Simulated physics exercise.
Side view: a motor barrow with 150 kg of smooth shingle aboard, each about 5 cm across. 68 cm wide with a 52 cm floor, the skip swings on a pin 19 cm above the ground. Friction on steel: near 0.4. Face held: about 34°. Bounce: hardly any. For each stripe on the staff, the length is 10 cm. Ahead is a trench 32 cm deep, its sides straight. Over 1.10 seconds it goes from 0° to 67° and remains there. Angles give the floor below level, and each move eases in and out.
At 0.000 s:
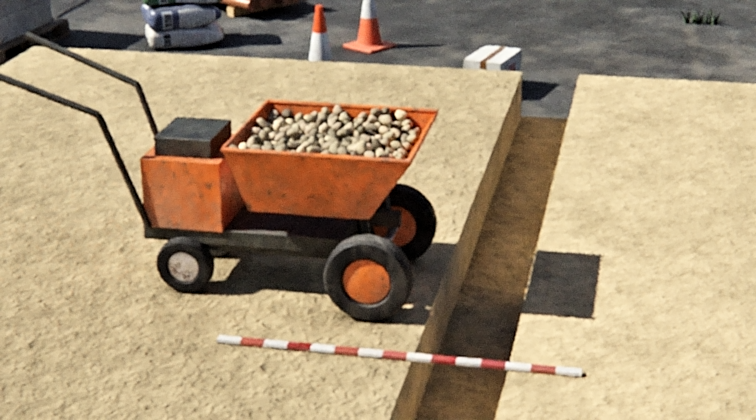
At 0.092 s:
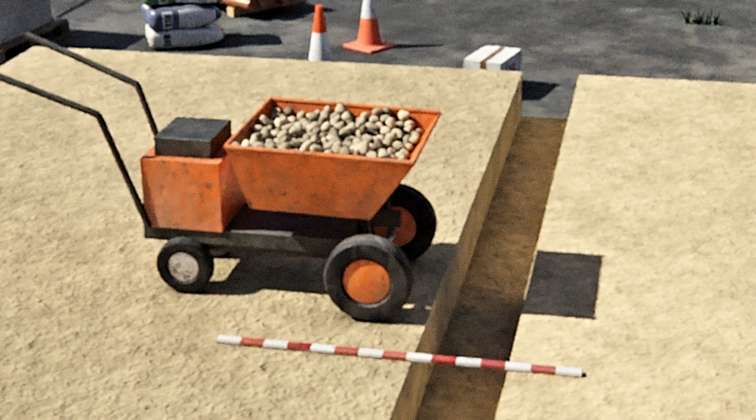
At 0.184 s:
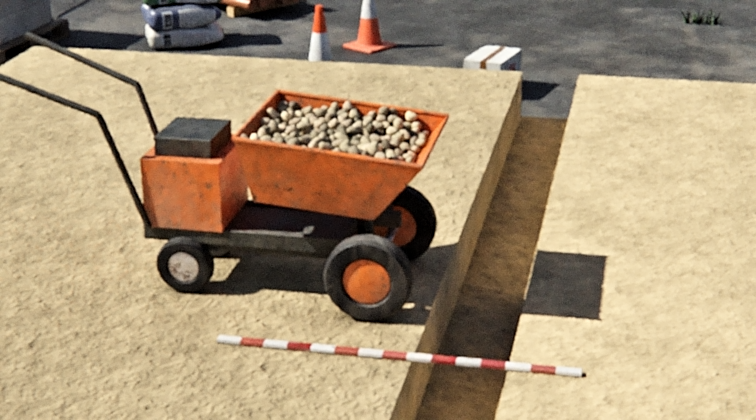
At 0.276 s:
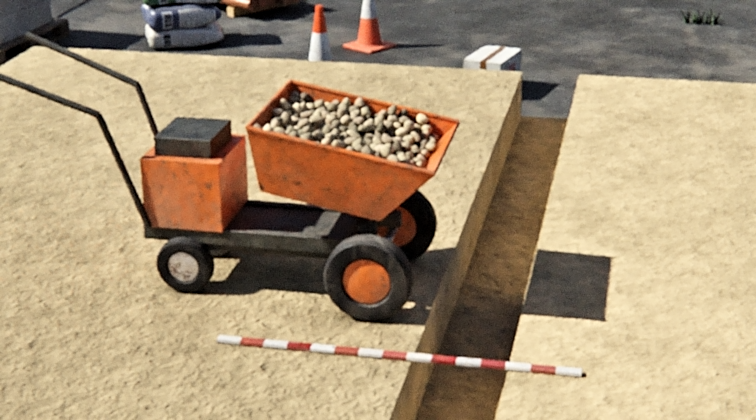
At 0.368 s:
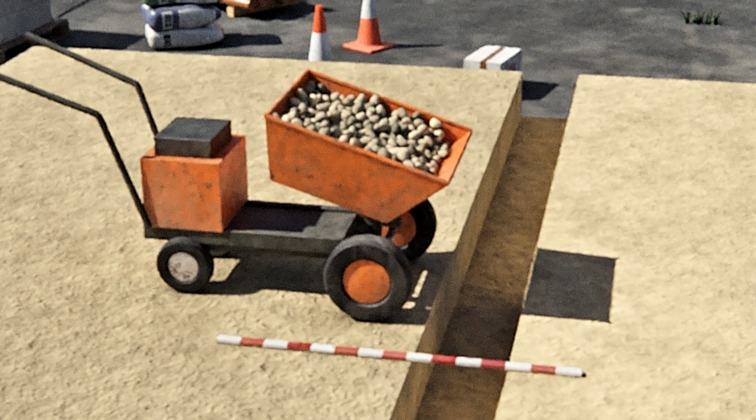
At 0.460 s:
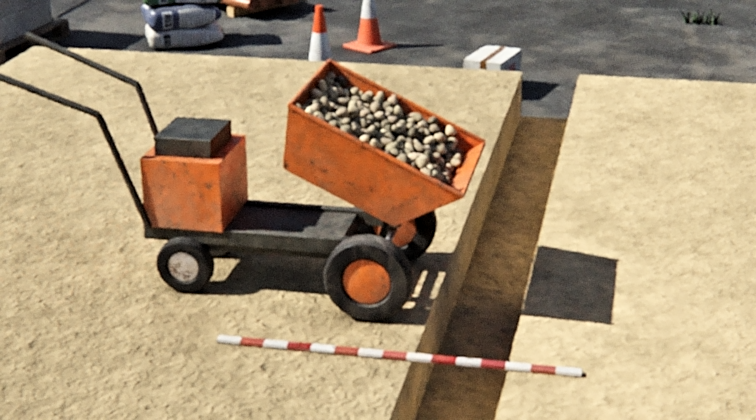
Orange motor barrow standing beside a straight-sided trench, its skip full of rounded stones tilting steadily forward to the right.
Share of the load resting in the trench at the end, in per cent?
34 per cent.
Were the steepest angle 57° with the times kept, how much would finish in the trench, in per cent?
Some 20% would finish there.
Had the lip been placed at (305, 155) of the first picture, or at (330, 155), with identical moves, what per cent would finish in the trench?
First some 100, then 95 per cent.
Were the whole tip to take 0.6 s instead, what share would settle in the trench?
Around 20 per cent would end in the trench.
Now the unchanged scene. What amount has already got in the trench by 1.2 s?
Some 0 per cent.
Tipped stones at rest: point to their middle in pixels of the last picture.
Roughly (561, 300), I'd say.
After 0.8 s the floor is at 56°; 100 % in the skip; the foremost stones are at (508, 224).
After 1.2 s the floor is at 67°; 61 % in the skip, 1 % in the trench, 38 % past the trench; the foremost stones are at (624, 307).
After 1.5 s the floor is at 67°; 31 % in the skip, 3 % in the trench, 66 % past the trench; the foremost stones are past the picture's edge.
After 3.5 s the floor is at 67°; 0 % in the skip, 34 % in the trench, 66 % past the trench; the foremost stones are past the picture's edge.
